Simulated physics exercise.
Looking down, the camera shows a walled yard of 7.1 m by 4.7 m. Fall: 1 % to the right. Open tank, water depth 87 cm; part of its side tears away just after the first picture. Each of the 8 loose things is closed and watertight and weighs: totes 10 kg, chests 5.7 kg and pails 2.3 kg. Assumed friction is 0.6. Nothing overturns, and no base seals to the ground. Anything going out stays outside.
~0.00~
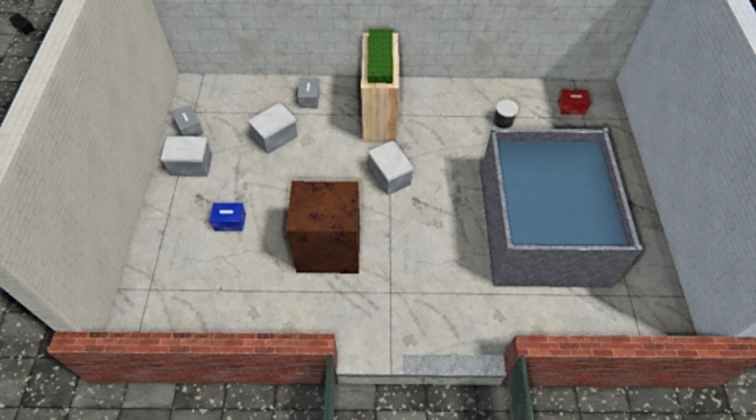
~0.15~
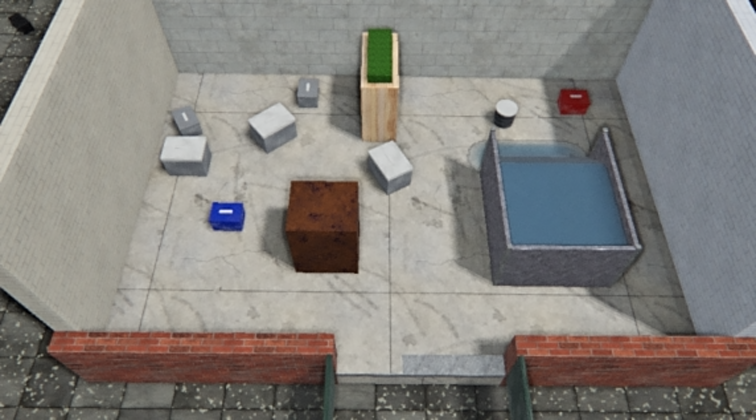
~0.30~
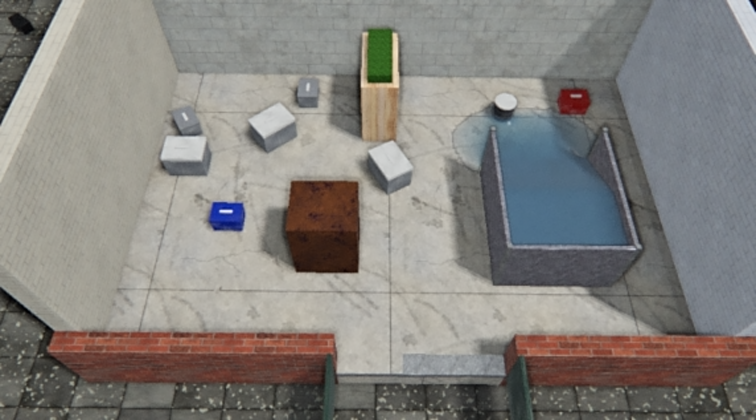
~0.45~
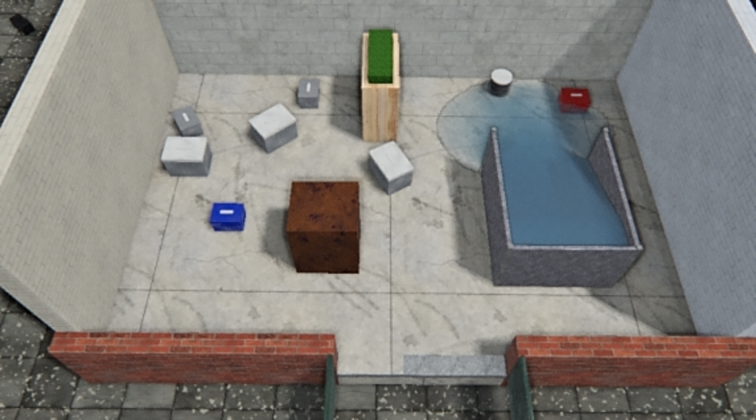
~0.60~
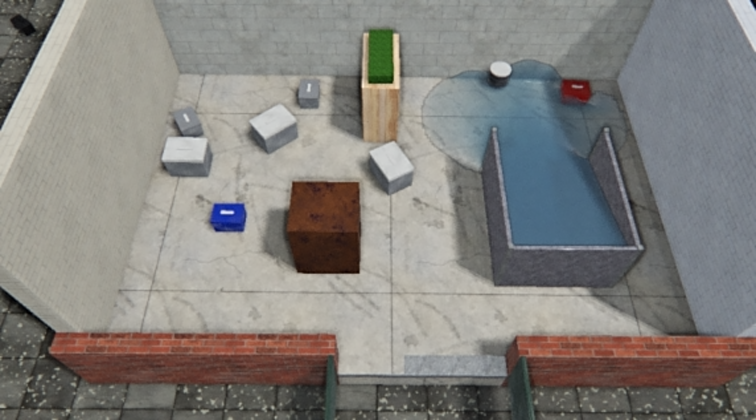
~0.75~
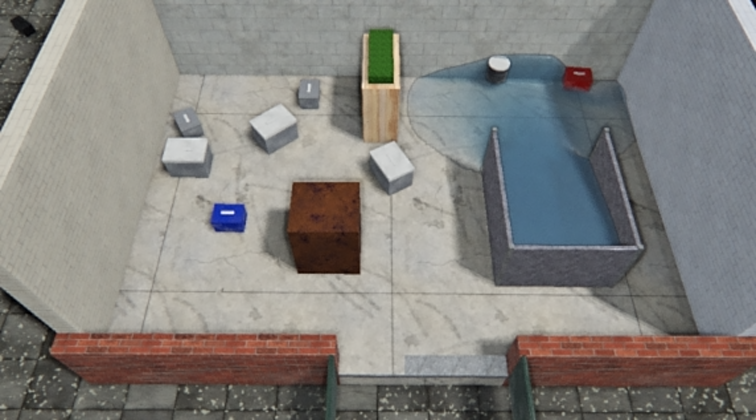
A large grey open tank of blue water stands at the right of a pale-floored walled yard, seen from high above. A rusty brown block sits near the middle, with a wooden planter topped with green behind it, grey and white boxes and a blue tote to the left, and a white-topped pail and red tote at the back right. The tank's rear side opens and water spreads across the back floor, carrying the pail slightly backward, then nudging the red tote.
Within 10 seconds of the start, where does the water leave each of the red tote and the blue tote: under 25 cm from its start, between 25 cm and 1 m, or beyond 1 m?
One by one: The red tote ends up well away; the blue tote remains where it was.
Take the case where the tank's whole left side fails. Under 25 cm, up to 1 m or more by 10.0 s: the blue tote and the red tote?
Outcome - blue tote: Long-distance displacement, red tote: No real movement.
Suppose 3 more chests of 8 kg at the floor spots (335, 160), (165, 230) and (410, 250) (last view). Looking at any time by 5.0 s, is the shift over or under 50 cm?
Result, in listed order: Not exceeded / not exceeded / exceeded.
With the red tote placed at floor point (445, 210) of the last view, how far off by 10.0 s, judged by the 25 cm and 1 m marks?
In the end it is hauled off.
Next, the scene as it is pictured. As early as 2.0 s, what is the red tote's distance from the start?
Shift: About 60 cm.
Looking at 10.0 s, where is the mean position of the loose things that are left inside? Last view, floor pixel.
It sits at about (272, 161).
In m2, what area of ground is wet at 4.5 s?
I'd put it close to 29 m2.
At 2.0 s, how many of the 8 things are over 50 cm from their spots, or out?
By that point, 2.
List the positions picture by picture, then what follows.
The first picture shows the red tote at (576, 97) rests on the ground; the blue tote at (226, 212), on the bottom; 2.4 m2 under water; 0 of 8 have shifted.
The second picture shows the red tote at (576, 97) rests on the ground; the blue tote at (226, 212), on the bottom; 3.3 m2 under water; 0 of 8 have shifted.
The third picture shows the red tote at (576, 96), on the bottom; the blue tote at (226, 212) rests on the ground; water covers 4.6 m2; 1 of 8 have shifted.
The fourth picture shows the red tote at (576, 95), on the bottom, 3 cm from its start; the blue tote at (227, 212) rests on the ground; 6.1 m2 under water; 1 of 8 have shifted.
The fifth picture shows the red tote at (577, 87), on the bottom, 21 cm from its start; the blue tote at (227, 213), on the bottom; 7.3 m2 under water; 2 of 8 have shifted.
The sixth picture shows the red tote at (579, 74) rests on the ground, 50 cm from its start; the blue tote at (228, 213), on the bottom; water covers 8.2 m2; 2 of 8 have shifted.
After 2.0 s the red tote is near (623, 109), 0.7 m from its start, afloat; the blue tote is near (228, 213), 0.0 m from its start, aground; 0 of 8 are out; 2 afloat.
After 4.5 s the red tote is near (539, 319), 3.8 m from its start, aground; the blue tote is near (228, 213), 0.0 m from its start, aground; 0 of 8 are out; 1 afloat.
After 7.0 s the red tote has gone out; the blue tote is near (228, 213), 0.0 m from its start, aground; 1 of 8 are out; 2 afloat.
After 10.0 s the red tote has gone out; the blue tote is near (228, 213), 0.0 m from its start, aground; 1 of 8 are out; 4 afloat.
